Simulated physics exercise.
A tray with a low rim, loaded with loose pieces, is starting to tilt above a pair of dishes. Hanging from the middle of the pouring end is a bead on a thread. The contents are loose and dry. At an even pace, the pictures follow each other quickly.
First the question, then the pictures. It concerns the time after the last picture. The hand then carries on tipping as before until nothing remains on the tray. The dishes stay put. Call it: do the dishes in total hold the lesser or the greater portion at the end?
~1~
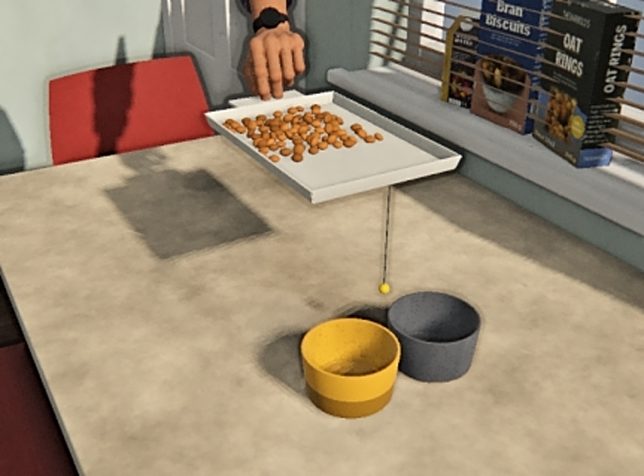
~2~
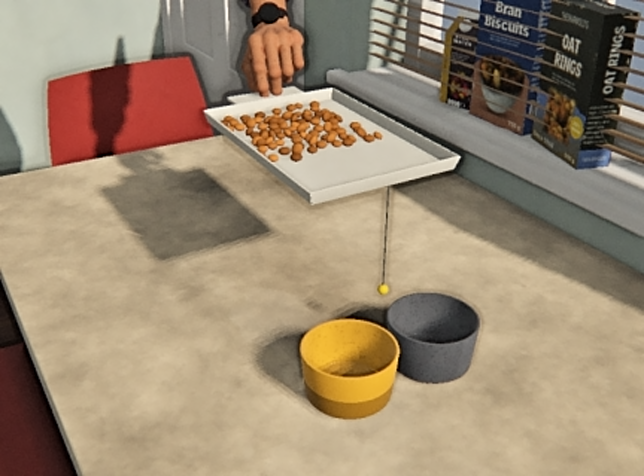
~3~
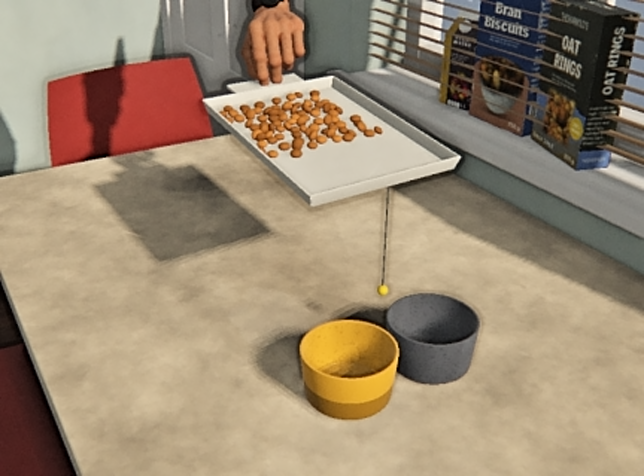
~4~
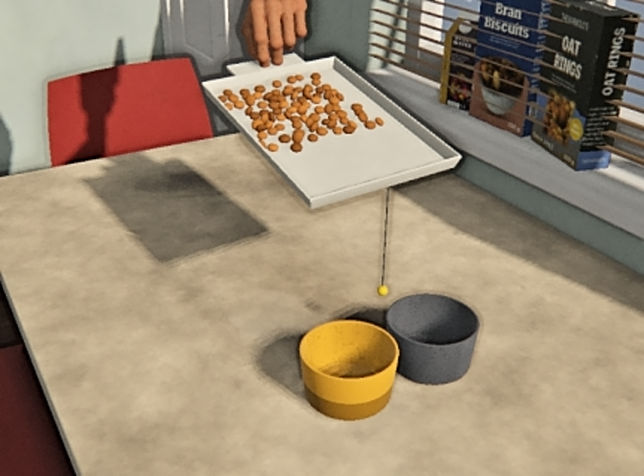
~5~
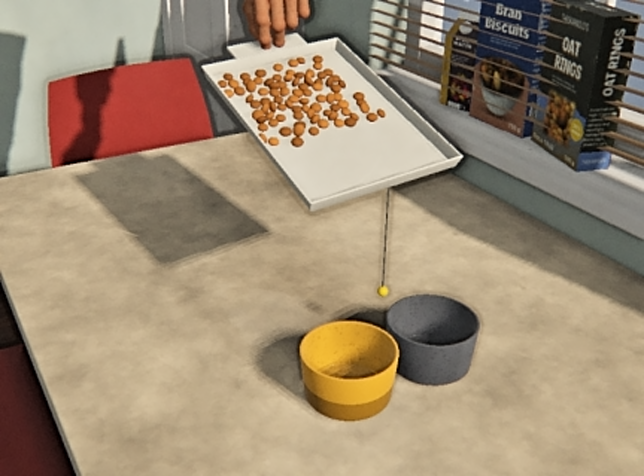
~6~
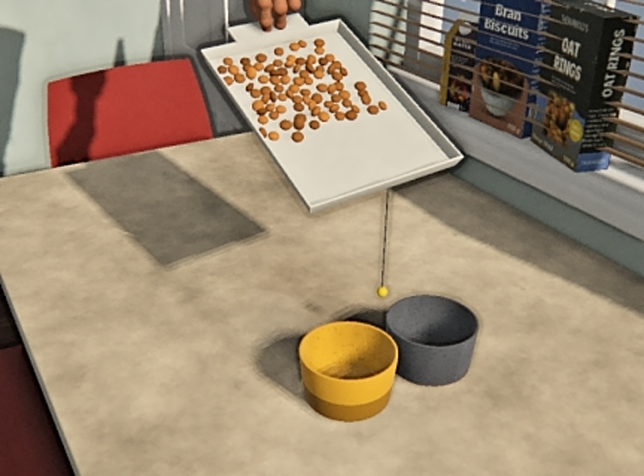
In total they hold the greater portion.
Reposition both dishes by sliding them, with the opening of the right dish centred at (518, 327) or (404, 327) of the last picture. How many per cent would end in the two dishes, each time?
Roughly 10% first, roughly 70% second.
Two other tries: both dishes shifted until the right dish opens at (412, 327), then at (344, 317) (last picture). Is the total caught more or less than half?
Try 1: In excess of half; try 2: Not up to half.
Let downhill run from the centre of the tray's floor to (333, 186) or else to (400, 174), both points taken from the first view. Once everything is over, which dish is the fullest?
On the first try it's the left-side dish, on the second the right-side dish.
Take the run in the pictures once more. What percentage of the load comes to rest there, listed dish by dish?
For the left dish 60 per cent, for the right dish 10.
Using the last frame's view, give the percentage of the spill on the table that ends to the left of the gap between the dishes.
Around 40 per cent, give or take.
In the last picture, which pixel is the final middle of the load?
Around (354, 389).
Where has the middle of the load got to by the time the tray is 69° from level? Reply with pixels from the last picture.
Centre estimate: (346, 201).
Soon, tray tipped steeply; about two thirds on the tray; about a quarter in the air.
A while on, tray tipped past a quarter turn; a stray few on the tray; about half in the left dish; a small part in the right dish; about a quarter outside both; a small part in the air.
Towards the end, tray tipped past a quarter turn; about two thirds in the left dish; a small part in the right dish; about a quarter outside both.
Finally, tray tipped past a quarter turn; about two thirds in the left dish; a small part in the right dish; about a quarter outside both.
